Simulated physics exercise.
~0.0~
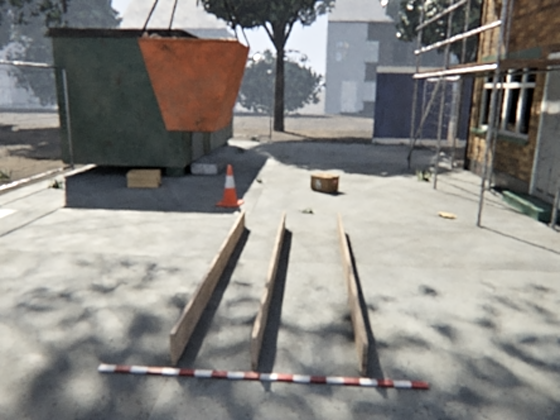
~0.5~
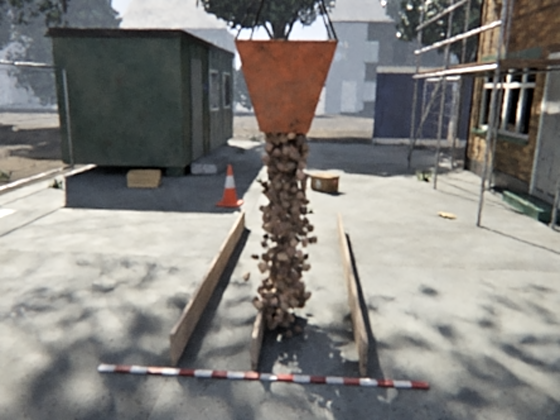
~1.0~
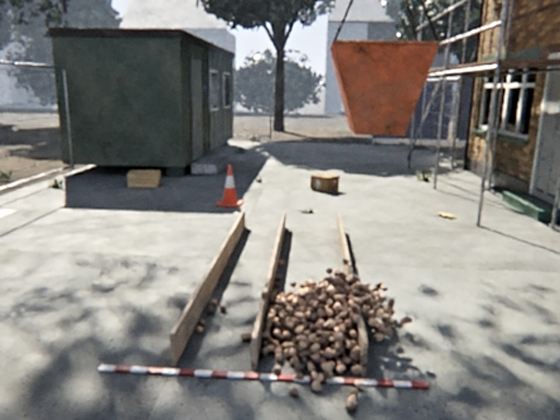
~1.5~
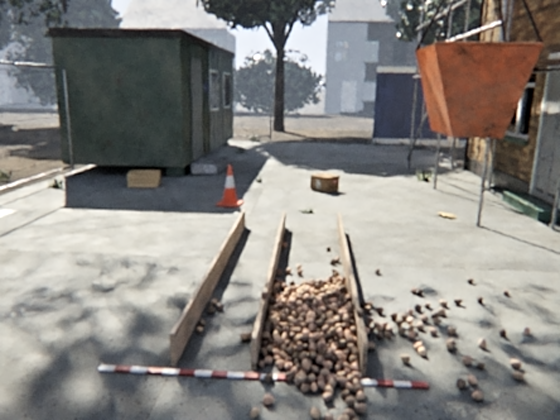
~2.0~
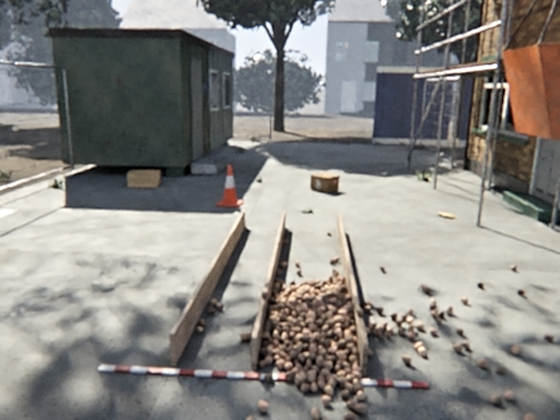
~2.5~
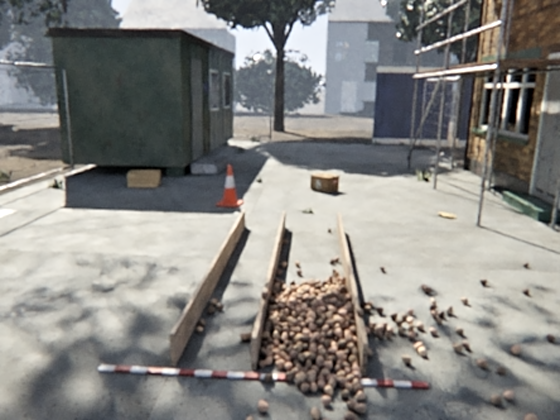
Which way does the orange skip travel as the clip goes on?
It travels to the right, passing over the boards and the scaffolding side until it is out of view.
